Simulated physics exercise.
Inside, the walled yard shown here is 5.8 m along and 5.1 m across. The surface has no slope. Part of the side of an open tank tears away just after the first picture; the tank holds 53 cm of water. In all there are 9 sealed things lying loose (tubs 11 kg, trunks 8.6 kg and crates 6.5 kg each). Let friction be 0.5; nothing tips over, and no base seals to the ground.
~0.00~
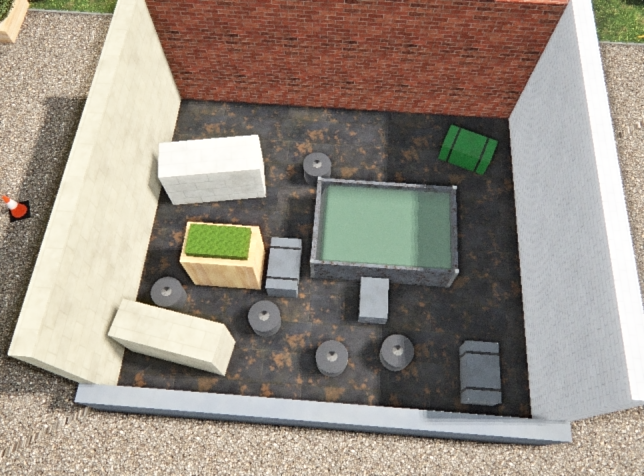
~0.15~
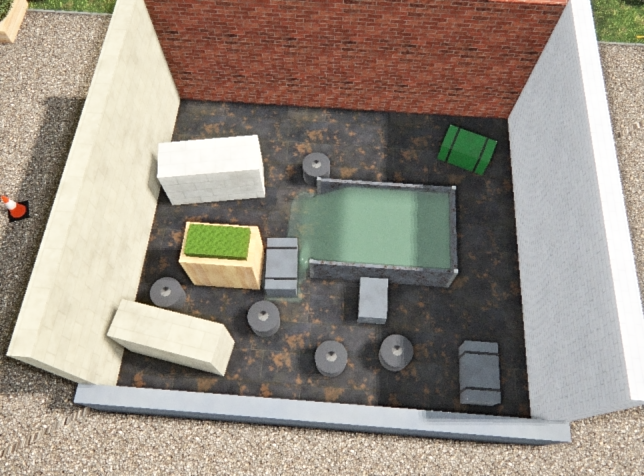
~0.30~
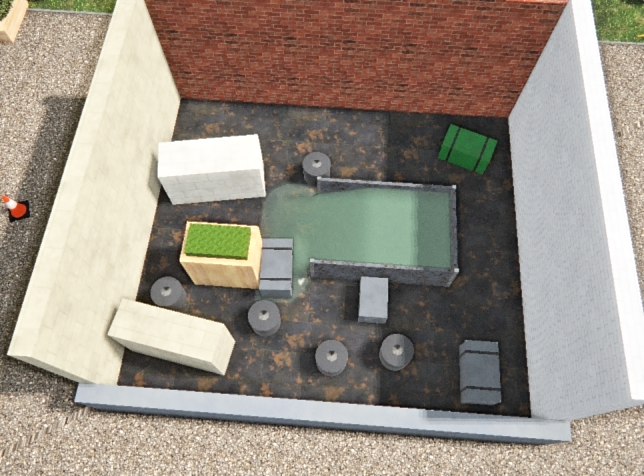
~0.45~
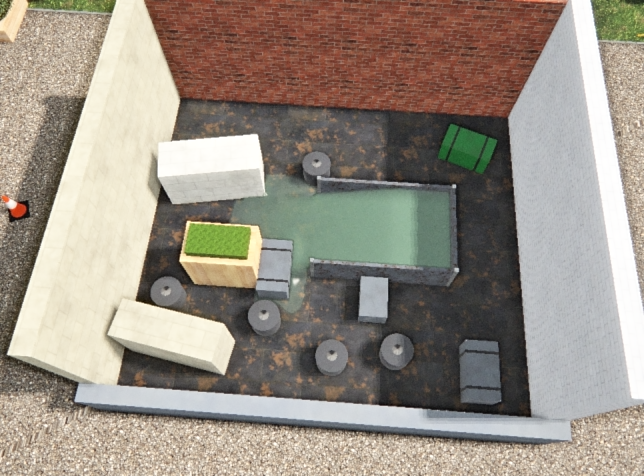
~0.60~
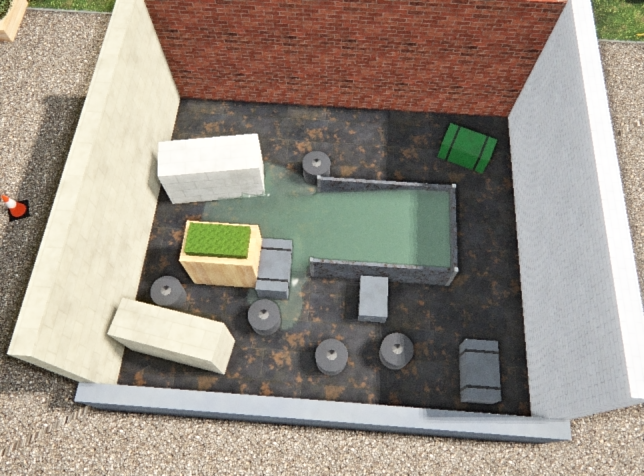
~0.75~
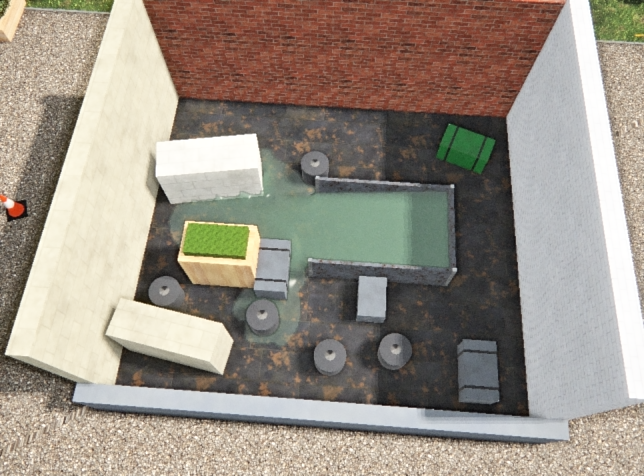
Greenish water spilling from the broken left side of a tank in a walled yard, nudging a grey trunk and spreading between boxes.
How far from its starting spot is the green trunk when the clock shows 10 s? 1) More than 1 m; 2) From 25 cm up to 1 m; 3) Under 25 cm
2.
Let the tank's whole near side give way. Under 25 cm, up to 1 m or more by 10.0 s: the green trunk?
So the green trunk winds up far off.
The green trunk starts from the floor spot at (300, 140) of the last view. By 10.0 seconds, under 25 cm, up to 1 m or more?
As it turns out, it is swept away.
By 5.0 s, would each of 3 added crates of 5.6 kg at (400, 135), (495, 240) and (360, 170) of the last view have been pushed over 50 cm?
Going through them in the order asked, they come out shy of the mark, shy of the mark and shy of the mark.
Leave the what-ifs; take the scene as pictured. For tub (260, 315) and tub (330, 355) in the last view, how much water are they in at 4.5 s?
Some 8 cm at the first, some 8 cm at the second.
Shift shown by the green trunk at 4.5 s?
Roughly 0 cm.
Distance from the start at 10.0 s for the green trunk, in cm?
Close to 40 cm by then.
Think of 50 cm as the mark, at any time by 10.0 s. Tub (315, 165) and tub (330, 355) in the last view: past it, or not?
The first never reached the threshold, and the second topped the threshold.
After 2.0 s the green trunk is near (468, 142), 0.0 m from its start, aground; 0 afloat.
After 4.5 s the green trunk is near (468, 142), 0.0 m from its start, aground; 4 afloat.
After 7.0 s the green trunk is near (468, 142), 0.0 m from its start, aground; 6 afloat.
After 10.0 s the green trunk is near (466, 117), 0.4 m from its start, afloat; 7 afloat.
